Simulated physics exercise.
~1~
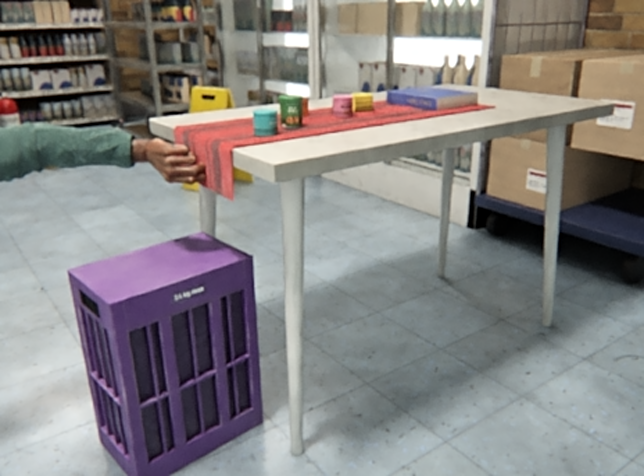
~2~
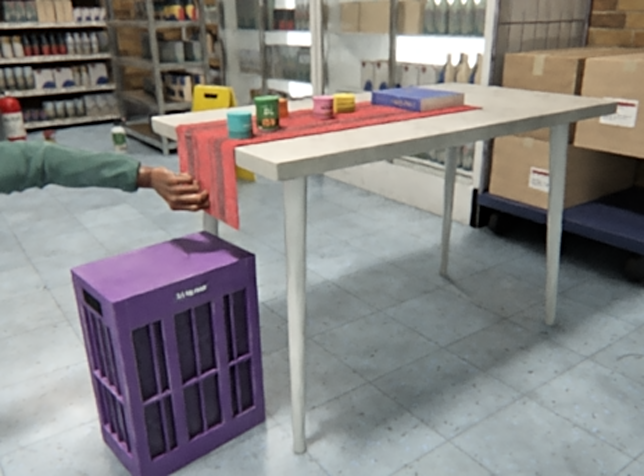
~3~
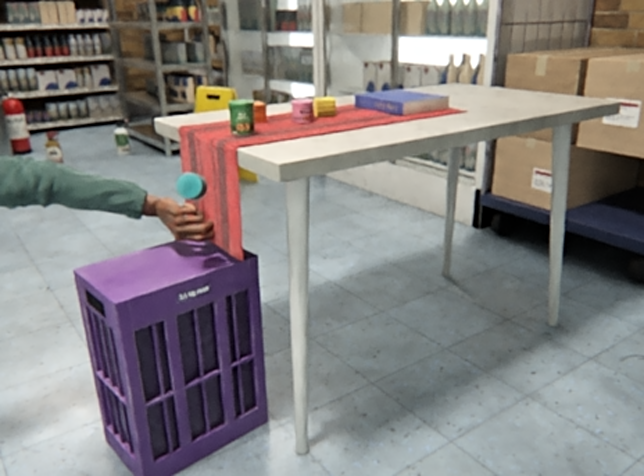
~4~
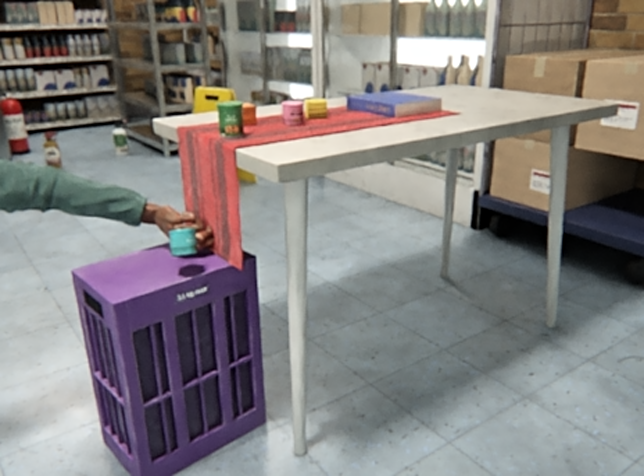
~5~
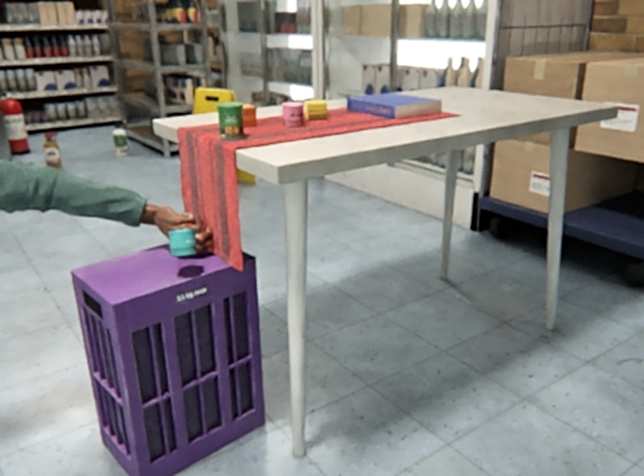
A hand pulled the end of a red cloth down off a table toward a purple crate, drawing the small pots and a book left, until the turquoise pot went over the edge and ended upright on the crate by the hand.
